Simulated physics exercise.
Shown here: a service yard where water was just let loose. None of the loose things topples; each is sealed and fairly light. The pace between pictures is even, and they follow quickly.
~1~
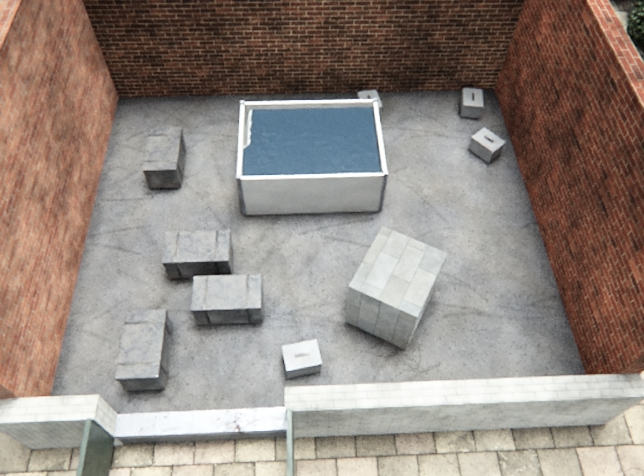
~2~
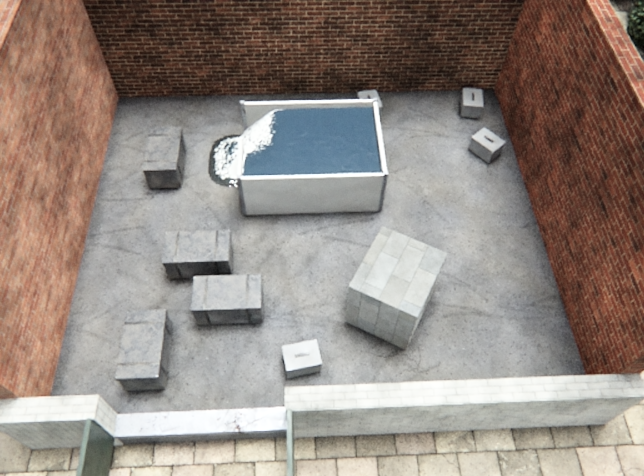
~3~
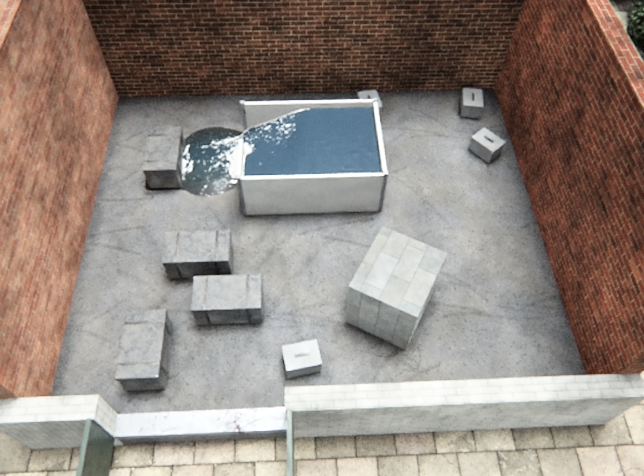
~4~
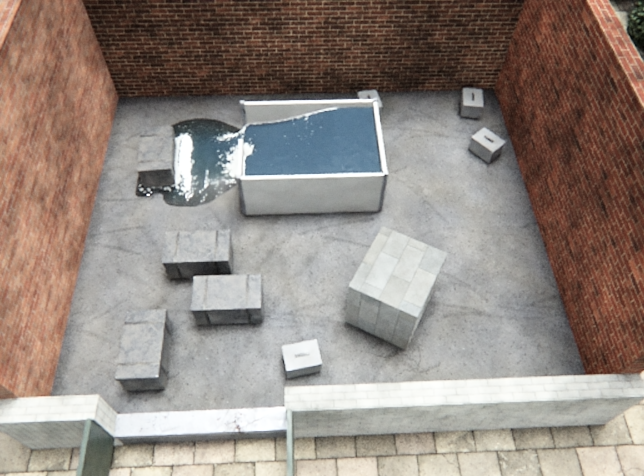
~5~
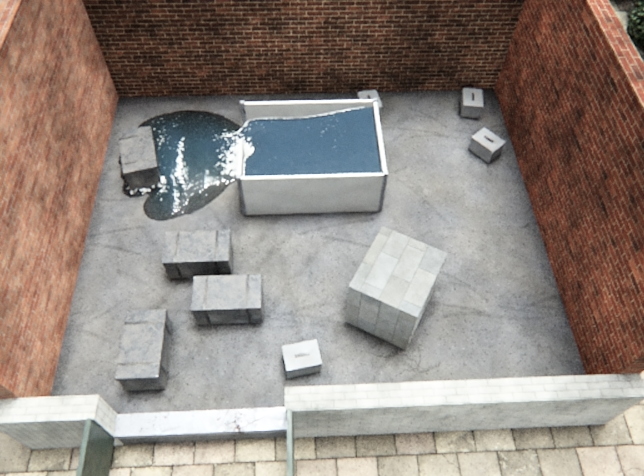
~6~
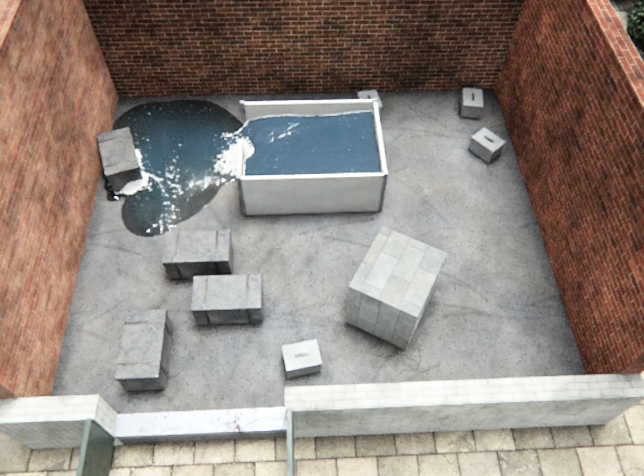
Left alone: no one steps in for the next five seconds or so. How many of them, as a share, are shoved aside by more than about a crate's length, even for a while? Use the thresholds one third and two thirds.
I'd put it between one third and two thirds.
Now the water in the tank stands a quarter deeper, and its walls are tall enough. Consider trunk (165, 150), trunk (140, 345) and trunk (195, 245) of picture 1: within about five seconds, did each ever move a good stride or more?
The first passed the mark, the next passed the mark, and the last stayed below the mark.
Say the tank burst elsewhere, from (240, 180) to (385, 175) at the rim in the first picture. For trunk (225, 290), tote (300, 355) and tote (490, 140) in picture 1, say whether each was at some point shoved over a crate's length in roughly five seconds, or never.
Taking them in order, covered the distance, covered the distance, short of it.
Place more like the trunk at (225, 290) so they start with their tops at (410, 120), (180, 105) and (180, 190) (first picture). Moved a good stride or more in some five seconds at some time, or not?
Going by the order given: Stays in place, travels that far, stays in place.
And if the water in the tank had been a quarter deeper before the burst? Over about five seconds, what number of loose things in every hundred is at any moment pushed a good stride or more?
About 40 %.
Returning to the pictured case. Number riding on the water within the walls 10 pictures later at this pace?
Tally: 1.
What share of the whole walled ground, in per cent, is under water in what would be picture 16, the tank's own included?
30 %.
A moment on, 1 of 8 are well off their spots; 0 afloat.
Next, 1 of 8 are well off their spots; 1 afloat.
Later, 1 of 8 are well off their spots; 0 afloat.
In the end, 3 of 8 are well off their spots, and 3 have been at some point; 1 afloat.
